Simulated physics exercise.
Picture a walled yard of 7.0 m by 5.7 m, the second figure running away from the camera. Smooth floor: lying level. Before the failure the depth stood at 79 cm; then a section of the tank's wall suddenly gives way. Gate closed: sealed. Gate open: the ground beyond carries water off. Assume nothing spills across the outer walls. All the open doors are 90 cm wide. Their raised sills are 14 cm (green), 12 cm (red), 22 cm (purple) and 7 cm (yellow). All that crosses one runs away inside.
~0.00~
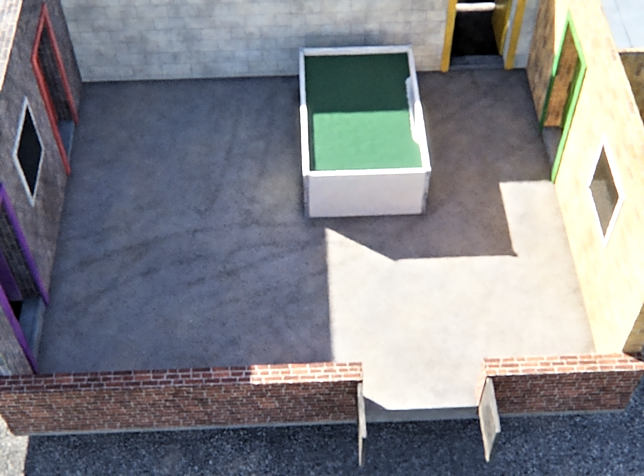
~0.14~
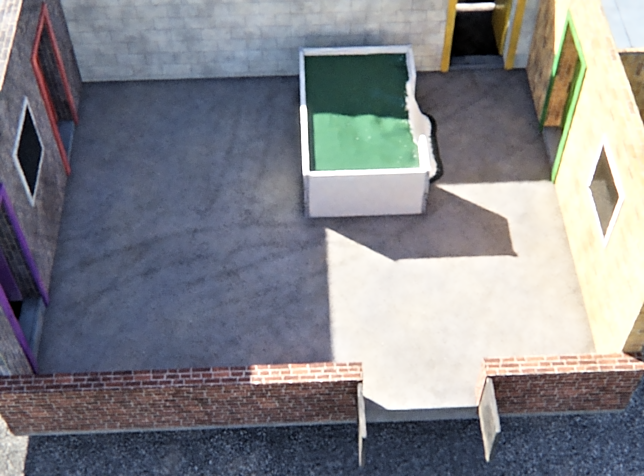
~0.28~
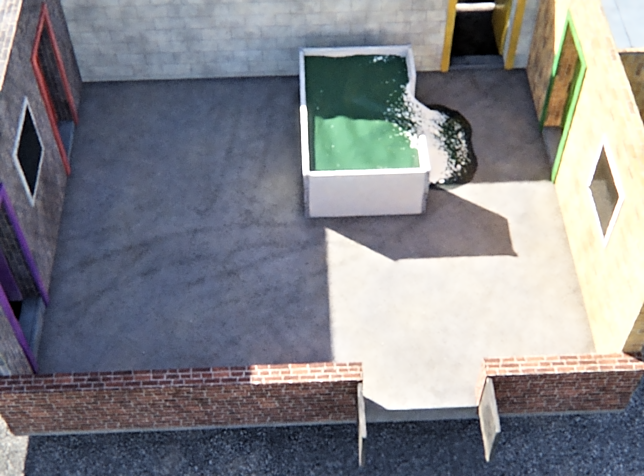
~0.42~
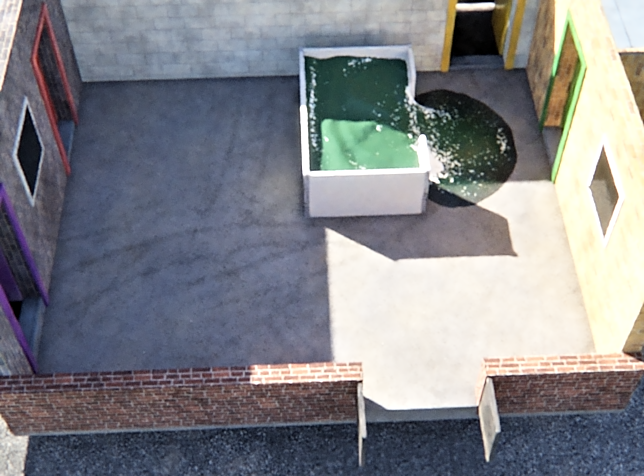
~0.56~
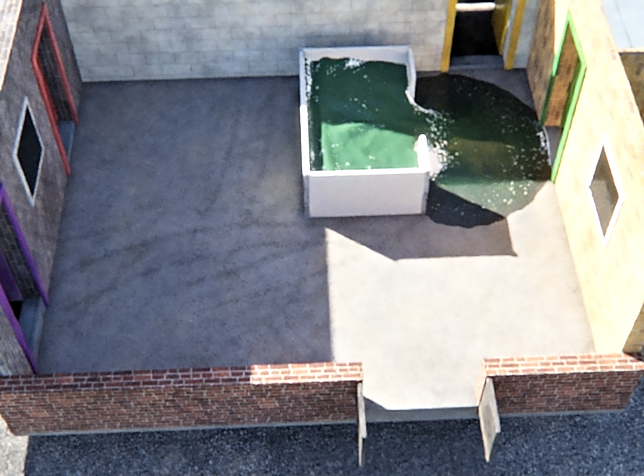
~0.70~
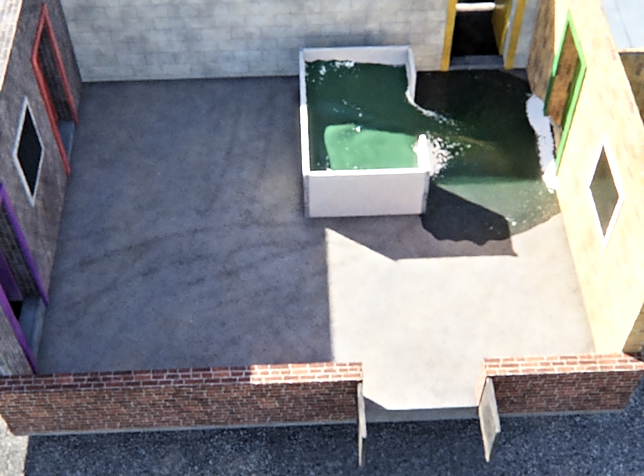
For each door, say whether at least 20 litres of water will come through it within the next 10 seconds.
At the green door the limit will be outstripped. At the red door the limit will not be outstripped. At the purple door the limit will not be outstripped. At the yellow door the limit will be outstripped.
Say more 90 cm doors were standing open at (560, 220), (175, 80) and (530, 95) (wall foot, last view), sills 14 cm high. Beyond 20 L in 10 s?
Check each in turn: The first succeeds, the second fails, the third succeeds.
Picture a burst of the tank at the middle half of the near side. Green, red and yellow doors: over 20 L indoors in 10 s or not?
Then: Green below, red not over, yellow under.
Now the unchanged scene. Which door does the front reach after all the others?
Door: Purple.
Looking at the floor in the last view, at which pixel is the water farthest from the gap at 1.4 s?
Around pixel (576, 310).
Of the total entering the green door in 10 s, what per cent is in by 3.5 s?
I'd say close to 85 percent.
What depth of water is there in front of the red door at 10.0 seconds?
Roughly 4.0 centimetres.
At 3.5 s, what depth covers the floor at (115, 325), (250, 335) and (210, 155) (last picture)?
Spot one 0 cm, spot two 0 cm, spot three 0 cm.
After 1.4 s water covers 15 % of the floor and is deepest (55 cm) near (518, 72); green door 39 cm at the sill, 162 L in, red door not reached, purple door not reached, yellow door 20 cm at the sill, 5 L in.
After 2.2 s water covers 25 % of the floor and is deepest (36 cm) near (532, 130); green door 34 cm at the sill, 315 L in, red door not reached, purple door not reached, yellow door 22 cm at the sill, 70 L in.
After 3.5 s water covers 40 % of the floor and is deepest (26 cm) near (532, 130); green door 27 cm at the sill, 426 L in, red door not reached, purple door not reached, yellow door 20 cm at the sill, 173 L in.
After 6.0 s water covers 65 % of the floor and is deepest (17 cm) near (538, 156); green door 17 cm at the sill, 487 L in, red door 4 cm at the sill, 0 L in, purple door not reached, yellow door 14 cm at the sill, 280 L in.
After 10.0 s water covers 90 % of the floor and is deepest (10 cm) near (594, 383); green door 9 cm at the sill, 491 L in, red door 4 cm at the sill, 0 L in, purple door 8 cm at the sill, 0 L in, yellow door 8 cm at the sill, 324 L in.
